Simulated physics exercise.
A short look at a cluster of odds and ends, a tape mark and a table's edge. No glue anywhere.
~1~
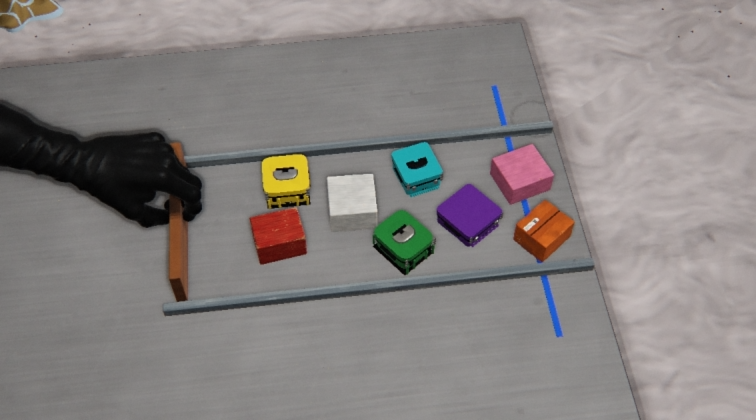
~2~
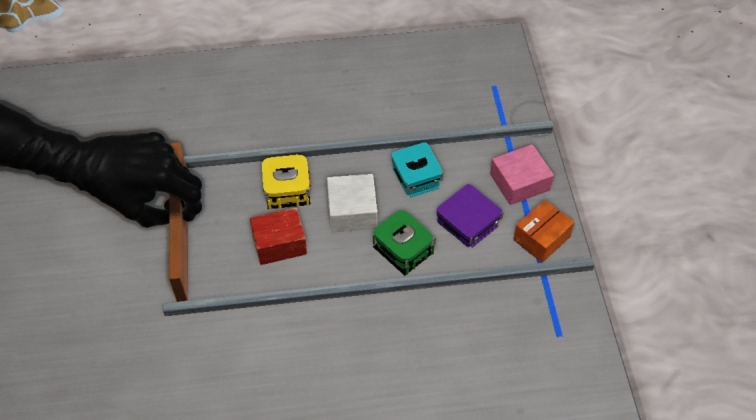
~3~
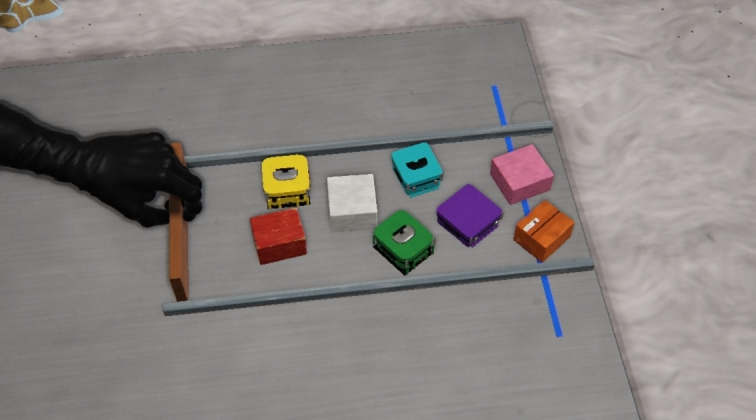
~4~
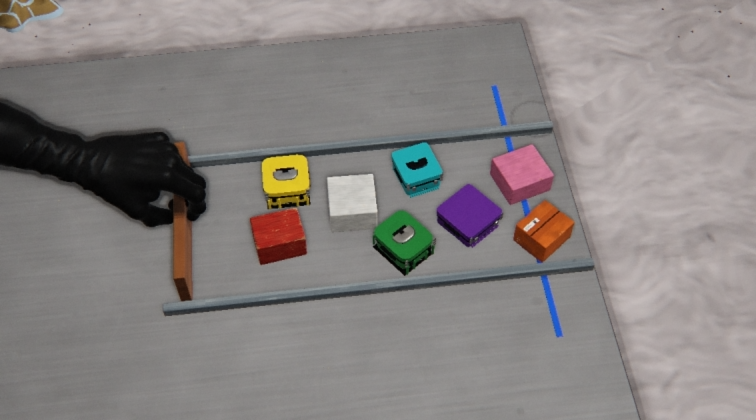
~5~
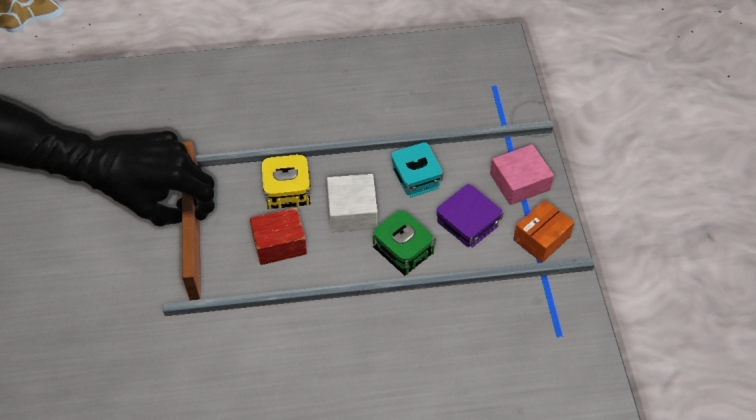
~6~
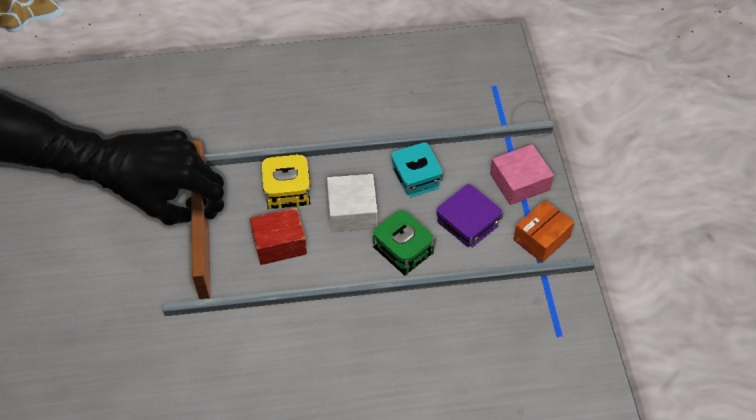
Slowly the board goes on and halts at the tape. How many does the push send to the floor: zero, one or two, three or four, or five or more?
The number that fall off is five or more.
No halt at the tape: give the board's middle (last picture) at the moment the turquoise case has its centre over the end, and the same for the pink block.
For the turquoise case at (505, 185), for the pink block at (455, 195).
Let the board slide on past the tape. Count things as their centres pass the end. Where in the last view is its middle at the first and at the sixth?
Near (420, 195) and (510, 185).
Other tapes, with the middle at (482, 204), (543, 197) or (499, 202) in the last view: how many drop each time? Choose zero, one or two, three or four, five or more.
For each place: Either three or four; five or over; three to four.
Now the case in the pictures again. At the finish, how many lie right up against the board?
It touches 2.
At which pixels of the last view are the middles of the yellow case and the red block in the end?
First (537, 157), then (554, 211).
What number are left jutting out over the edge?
Overhanging: 0.
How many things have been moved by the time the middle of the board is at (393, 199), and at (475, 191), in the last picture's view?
First 8, then 8.
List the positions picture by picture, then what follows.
Orange box (544, 231); pink block (521, 174); purple case (469, 217); board (179, 221); tape (524, 199), in the first frame.
Pink block (521, 175); yellow case (287, 182), in the second frame.
Purple case (469, 217); turquoise case (417, 171), in the third frame.
Orange box (544, 231); board (183, 220), in the fourth frame.
Pink block (521, 175); white block (352, 203), in the fifth frame.
Orange box (544, 231); pink block (521, 175); purple case (469, 217); board (201, 218); tape (524, 199), in the sixth frame.
Soon after, none off yet; orange box at rest near (544, 231); pink block at rest near (521, 175); purple case at rest near (469, 217).
In the end, the number that fall off is five or more; gone, white block, green case, turquoise case, purple case, pink block and orange box.
